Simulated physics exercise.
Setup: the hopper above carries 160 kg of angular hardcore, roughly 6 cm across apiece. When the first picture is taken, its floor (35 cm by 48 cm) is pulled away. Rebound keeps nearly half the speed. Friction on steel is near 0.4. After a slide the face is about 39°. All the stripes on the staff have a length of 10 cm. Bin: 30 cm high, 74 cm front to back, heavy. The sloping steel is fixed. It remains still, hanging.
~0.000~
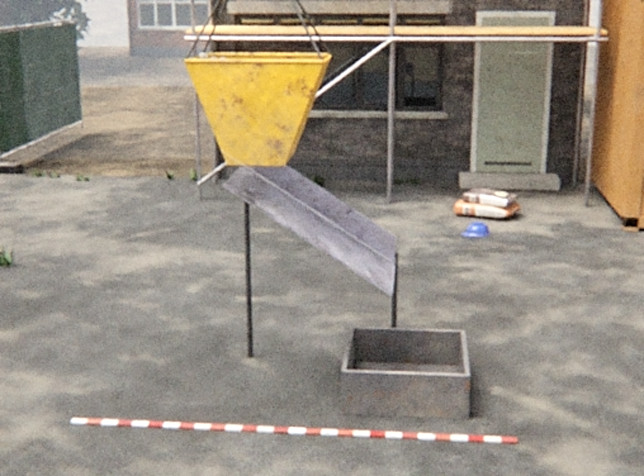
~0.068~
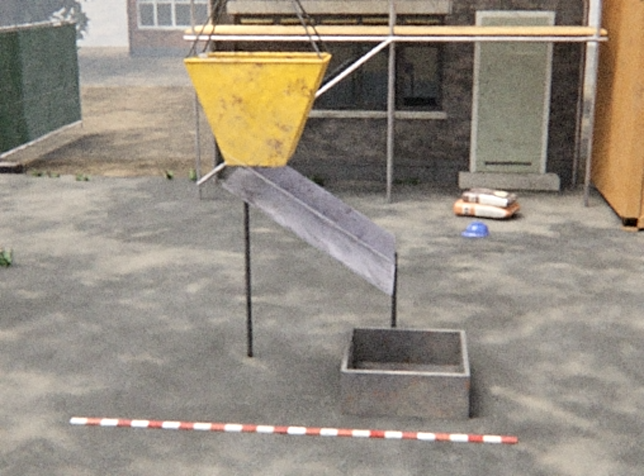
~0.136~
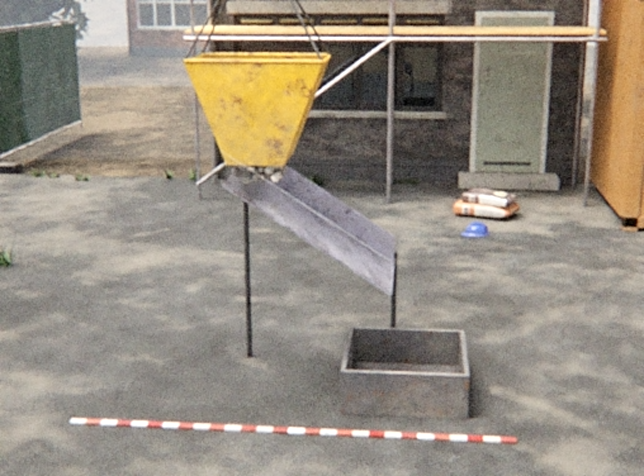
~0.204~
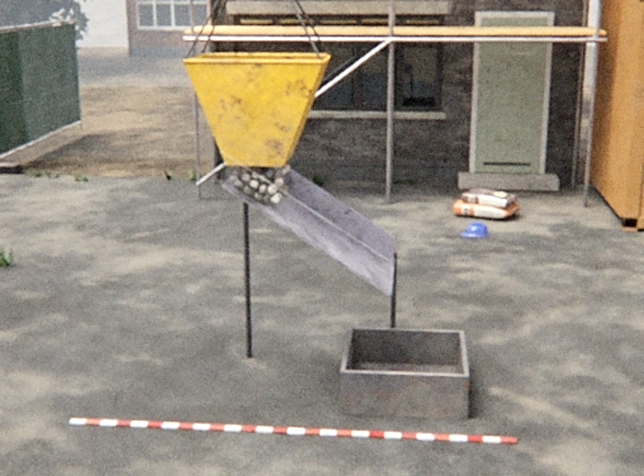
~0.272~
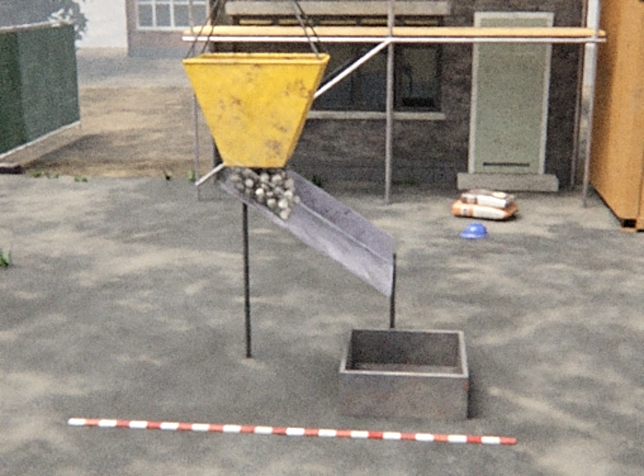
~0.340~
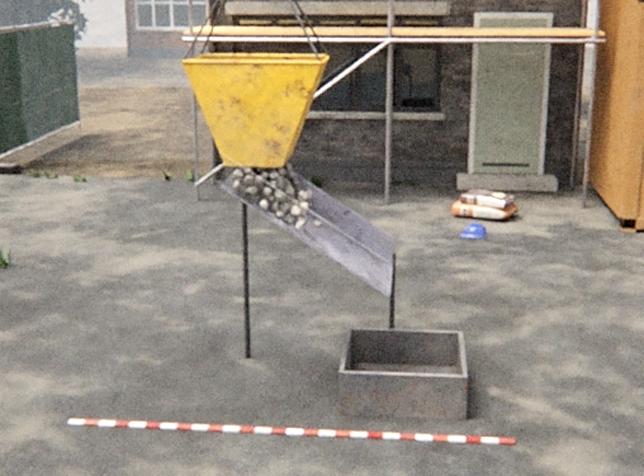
We see a yellow hopper hanging above a sloping grey metal chute in a yard, with an open box below; grey stones emerge from the hopper's base and spread down the upper part of the chute toward the right.
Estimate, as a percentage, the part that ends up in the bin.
I would say roughly 66 per cent.
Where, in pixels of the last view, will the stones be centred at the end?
Centre position approx (447, 381).
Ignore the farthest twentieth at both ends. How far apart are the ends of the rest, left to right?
I'd say close to 110 cm, left to right.
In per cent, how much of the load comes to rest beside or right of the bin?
About 35 percent.
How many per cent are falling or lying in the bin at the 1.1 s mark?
At that moment: About 20 %.
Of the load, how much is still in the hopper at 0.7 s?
Around 40 per cent is yet inside.
After 0.7 s, 41 % in the hopper, 56 % on the steel, 2 % falling or lying in the bin; the stones farthest right are at (417, 300).
After 1.1 s, 12 % in the hopper, 64 % on the steel, 1 % falling or lying left of the bin, 19 % falling or lying in the bin, 4 % falling or lying beside or right of the bin; the stones farthest right are at (505, 379).
After 1.7 s, 0 % in the hopper, 36 % on the steel, 50 % falling or lying in the bin, 14 % falling or lying beside or right of the bin; the stones farthest right are at (576, 392).
After 2.6 s, 0 % in the hopper, 68 % falling or lying in the bin, 32 % falling or lying beside or right of the bin; the stones farthest right are at (607, 394).
After 4.5 s, 0 % in the hopper, 66 % in the bin, 34 % beside or right of the bin; the stones farthest right are at (607, 394).
